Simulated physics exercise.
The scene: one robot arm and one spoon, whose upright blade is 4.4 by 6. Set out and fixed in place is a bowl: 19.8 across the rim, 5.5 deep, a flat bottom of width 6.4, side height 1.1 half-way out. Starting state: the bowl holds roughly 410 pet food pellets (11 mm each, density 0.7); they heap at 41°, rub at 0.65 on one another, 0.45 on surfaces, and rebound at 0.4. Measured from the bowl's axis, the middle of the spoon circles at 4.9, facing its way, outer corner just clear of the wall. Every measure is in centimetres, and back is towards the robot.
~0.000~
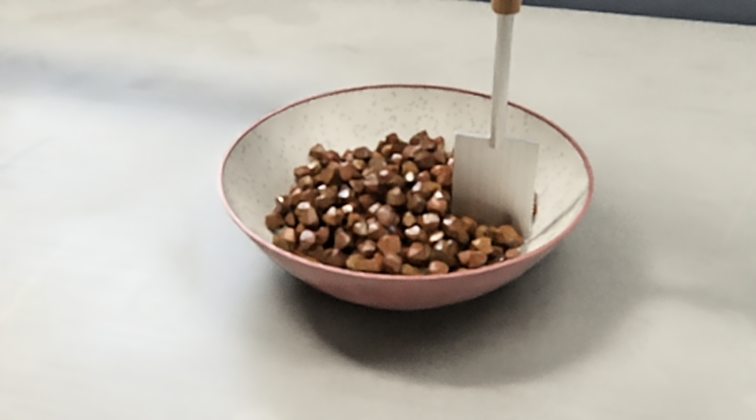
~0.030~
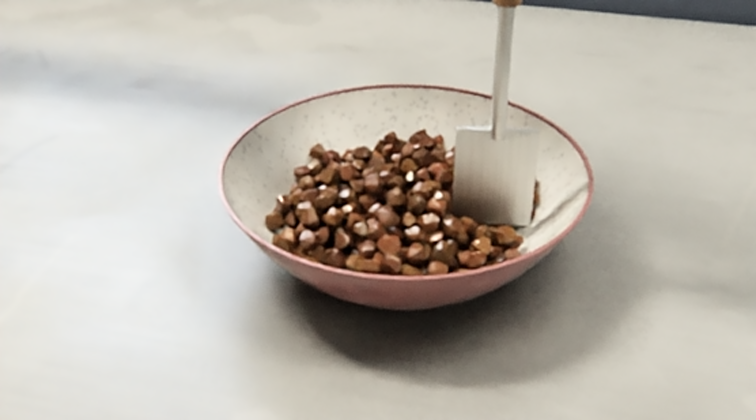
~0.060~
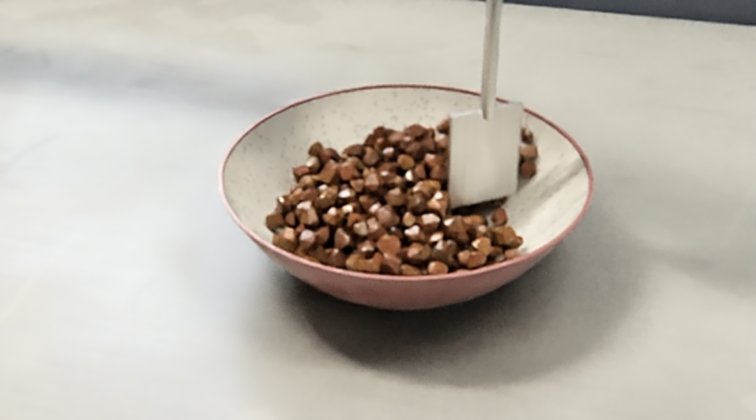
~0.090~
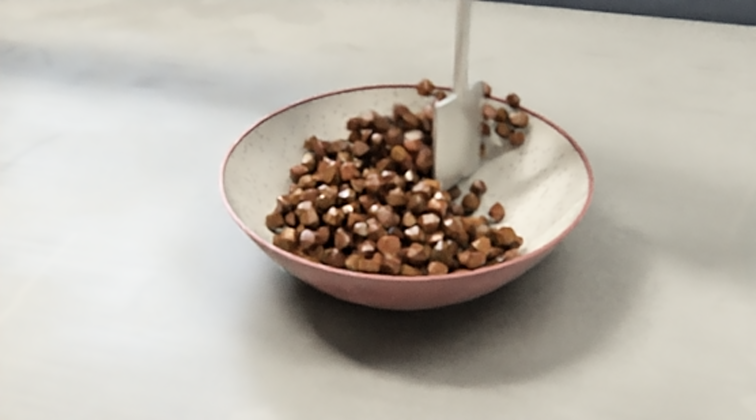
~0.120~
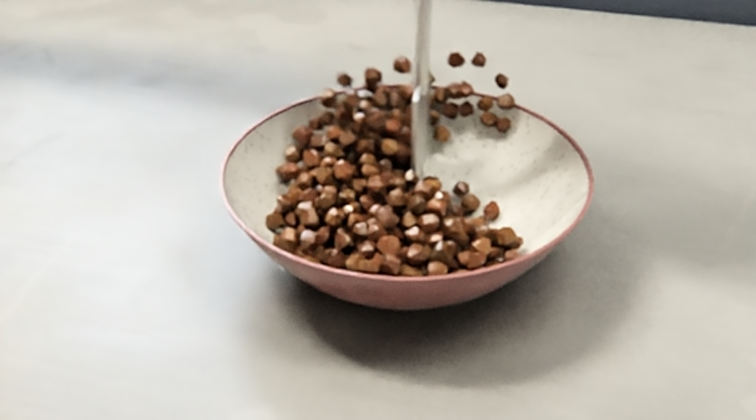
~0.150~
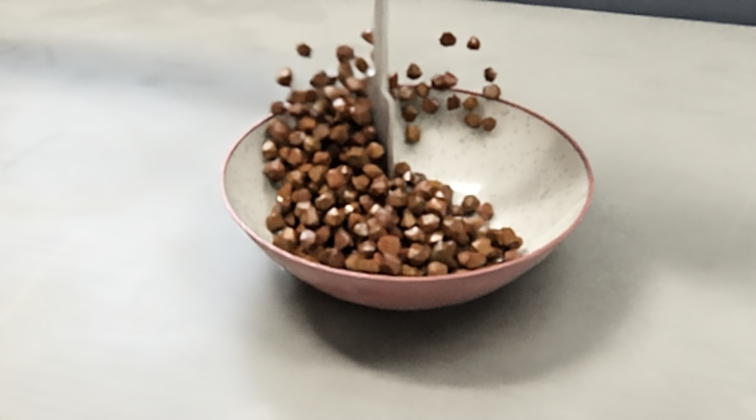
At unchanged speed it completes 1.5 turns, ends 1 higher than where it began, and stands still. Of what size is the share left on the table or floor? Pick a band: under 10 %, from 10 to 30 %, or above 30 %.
Above 30 %.
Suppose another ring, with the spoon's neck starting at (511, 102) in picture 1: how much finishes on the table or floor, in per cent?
I'd say around 40 per cent.
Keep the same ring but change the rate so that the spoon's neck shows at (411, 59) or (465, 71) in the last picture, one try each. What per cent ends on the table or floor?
Near 35 in a hundred for the first and near 20 in a hundred for the second.
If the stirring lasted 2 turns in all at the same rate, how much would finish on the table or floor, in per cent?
I'd expect some 45 per cent.
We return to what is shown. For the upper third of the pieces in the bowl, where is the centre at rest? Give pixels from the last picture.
In the final view it lies around (375, 202).
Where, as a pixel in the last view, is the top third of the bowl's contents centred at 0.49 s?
(432, 143).
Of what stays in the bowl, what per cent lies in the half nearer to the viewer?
About 50 per cent.
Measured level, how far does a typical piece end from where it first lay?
I'd put it at roughly 10 centimetres.
After 0.32 s, 281° round, highest piece 9 above the table; 323 in the bowl, 42 on the table or floor, 47 in flight or on the tool.
After 0.49 s, 81° round, highest piece 8 above the table; 268 in the bowl, 115 on the table or floor, 29 in flight or on the tool.
After 0.78 s, 180° round, highest piece 5 above the table; 252 in the bowl, 160 on the table or floor.
After 1.48 s, 180° round, highest piece 5 above the table; 252 in the bowl, 160 on the table or floor.
At rest, 252 in the bowl, 160 on the table or floor. That is 39 % on the table or floor.
